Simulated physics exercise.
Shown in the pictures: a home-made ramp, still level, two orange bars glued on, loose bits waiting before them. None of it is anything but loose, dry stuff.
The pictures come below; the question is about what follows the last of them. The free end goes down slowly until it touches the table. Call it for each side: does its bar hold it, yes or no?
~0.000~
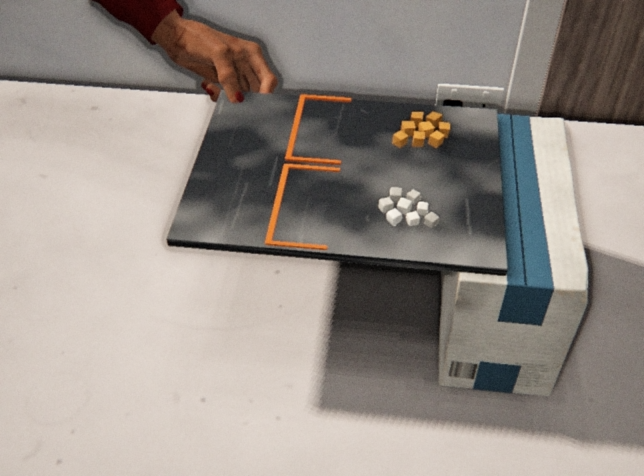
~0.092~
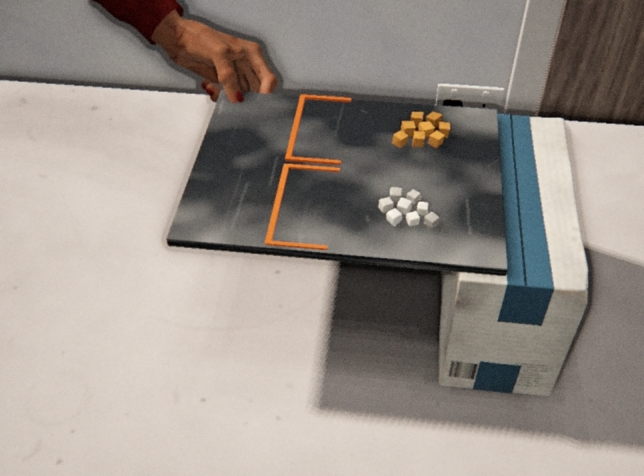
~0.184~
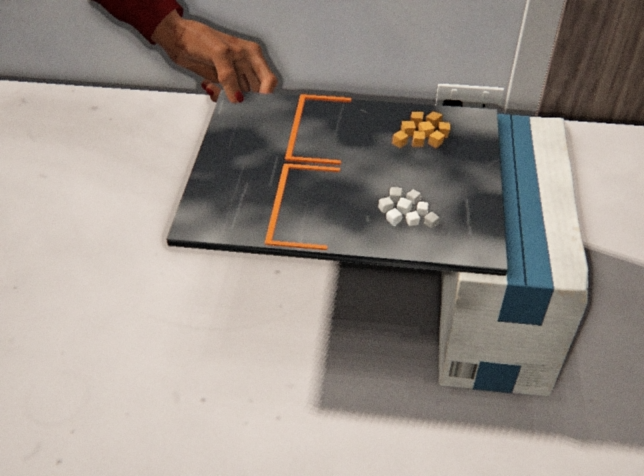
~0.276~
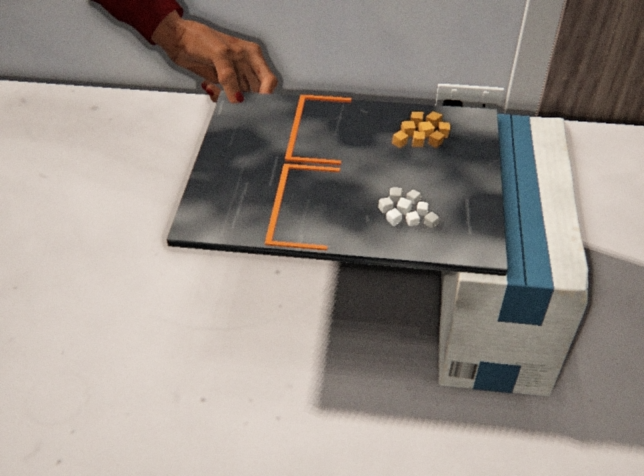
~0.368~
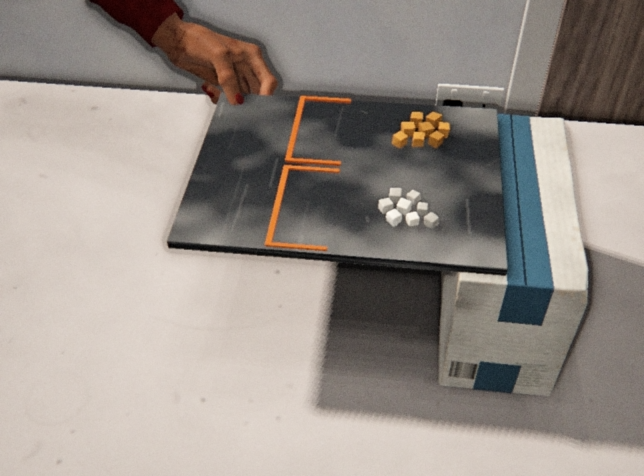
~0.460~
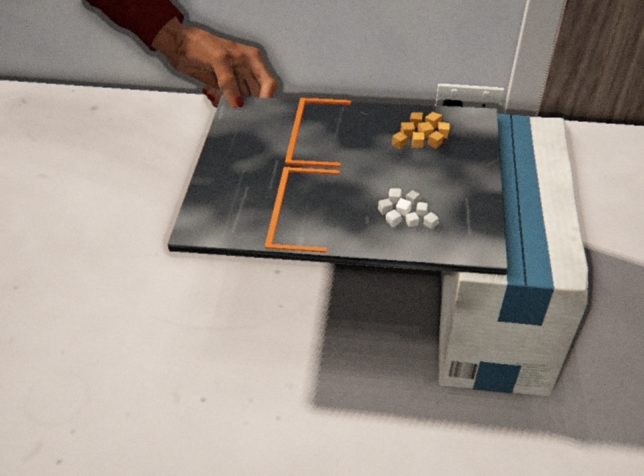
Nearer portion - no, it gets past; farther portion - no, it gets past.
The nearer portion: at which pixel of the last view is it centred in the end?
The middle comes to rest roughly at (126, 303).
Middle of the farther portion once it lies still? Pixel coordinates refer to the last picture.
Centre at rest, last frame: Approx. (203, 228) px.
Around 1.53 s, board sloping at 20°; nearer portion where it was; farther portion where it was.
Around 2.47 s, board sloping at 36°; nearer portion all past its bar; farther portion all past its bar.
Around 3.28 s, board resting at 40°; nearer portion all past its bar; farther portion all past its bar.
Finally (3.5 s), board resting at 40°; nearer portion all past its bar; farther portion all past its bar.
